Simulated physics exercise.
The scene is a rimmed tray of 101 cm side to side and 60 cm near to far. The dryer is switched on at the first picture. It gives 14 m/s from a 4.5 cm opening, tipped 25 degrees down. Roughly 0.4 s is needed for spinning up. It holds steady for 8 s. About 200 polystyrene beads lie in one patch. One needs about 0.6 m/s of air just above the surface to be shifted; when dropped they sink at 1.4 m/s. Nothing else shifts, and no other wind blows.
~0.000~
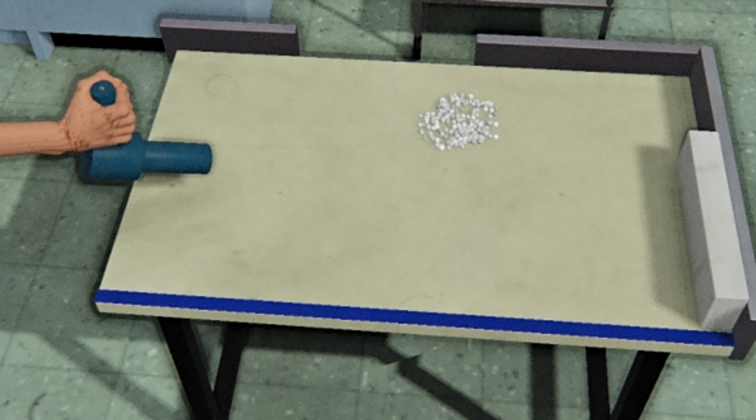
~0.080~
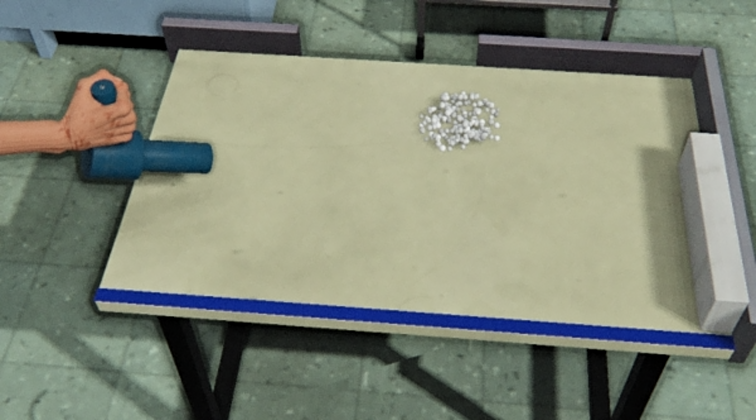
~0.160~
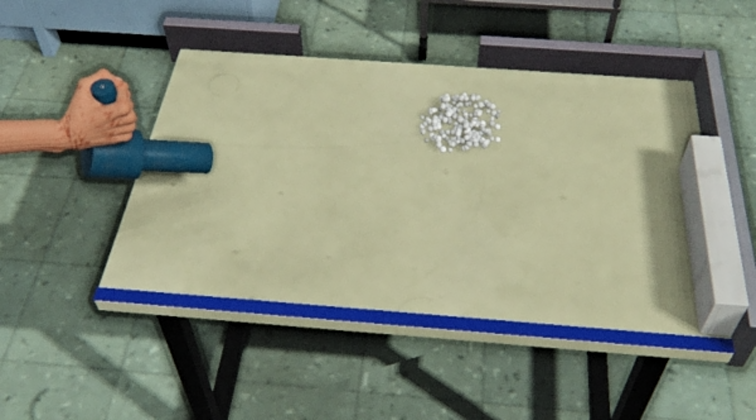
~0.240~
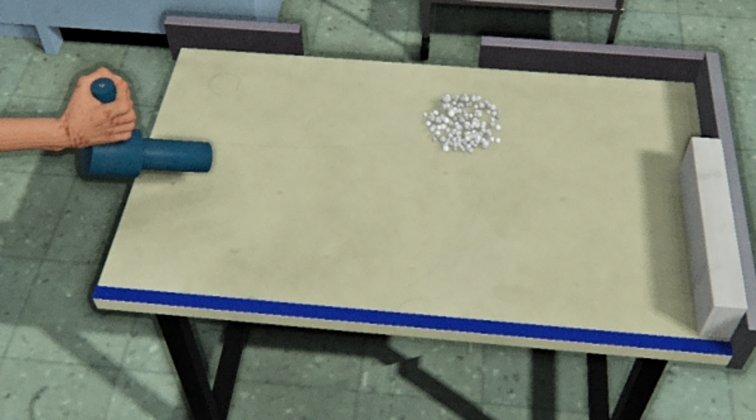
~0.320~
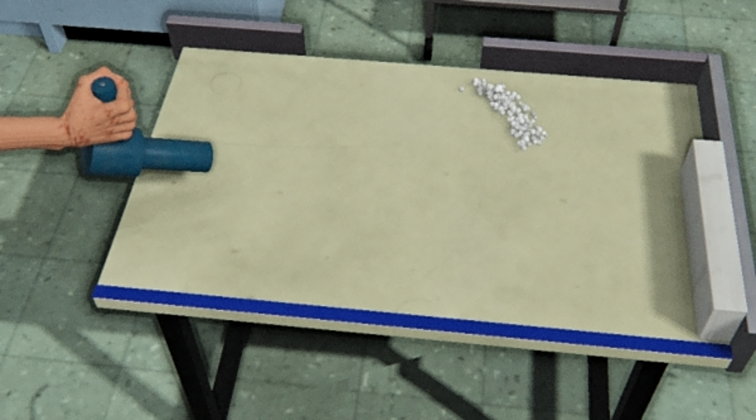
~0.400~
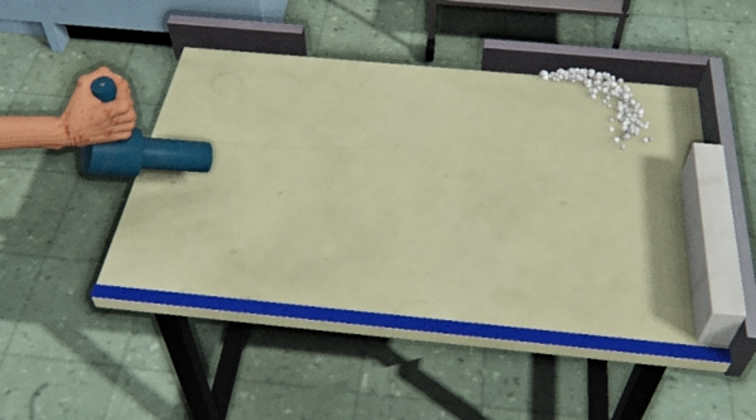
White beads resting in a patch on a rimmed tabletop stay still at first, then sweep rightward in a curved band toward the far right corner, while a hand at the left holds a blue dryer steady.
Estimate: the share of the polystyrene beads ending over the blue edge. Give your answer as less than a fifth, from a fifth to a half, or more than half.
My answer: Less than a fifth.
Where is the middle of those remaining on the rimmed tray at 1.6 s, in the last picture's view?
About (704, 116).
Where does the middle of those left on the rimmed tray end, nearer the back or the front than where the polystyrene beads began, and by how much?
Forward, by about 5 cm.
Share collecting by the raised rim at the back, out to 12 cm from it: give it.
Estimate: Around 10 percent.
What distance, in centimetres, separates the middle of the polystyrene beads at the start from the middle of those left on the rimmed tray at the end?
That works out close to 45 centimetres.
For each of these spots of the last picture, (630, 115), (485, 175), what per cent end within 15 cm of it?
Estimates in listed order: 30 %; 0 %.
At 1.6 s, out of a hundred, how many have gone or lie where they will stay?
10 per cent.
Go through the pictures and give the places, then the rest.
In the first picture, the middle of the polystyrene beads is near (460, 121), none has stirred yet and the mouth of the dryer is at (207, 159).
In the second picture, the middle of the polystyrene beads is near (462, 120), none has stirred yet and the blue edge is centred on (407, 325).
In the third picture, the middle of the polystyrene beads is near (460, 121), none has stirred yet and the top of a plank is at (718, 214).
In the fourth picture, the middle of the polystyrene beads is near (460, 121) and none has stirred yet.
In the fifth picture, the middle of the polystyrene beads is near (514, 111), the farthest in sight from the dryer is at (546, 136) and all have left their places.
In the sixth picture, the middle of the polystyrene beads is near (607, 88), the farthest in sight from the dryer is at (641, 111) and all have left their places.
After 1.6 s, 0 % are over the blue edge; the middle of those still in play is near (704, 116); 8 % have settled or left.
After 2.6 s, 0 % are over the blue edge; the middle of those still in play is near (708, 137); 16 % have settled or left.
After 4.4 s, 0 % are over the blue edge; the middle of those still in play is near (711, 148); 23 % have settled or left.
After 8.0 s, at the end, 0 % are over the blue edge; the middle of those still in play is near (712, 147).
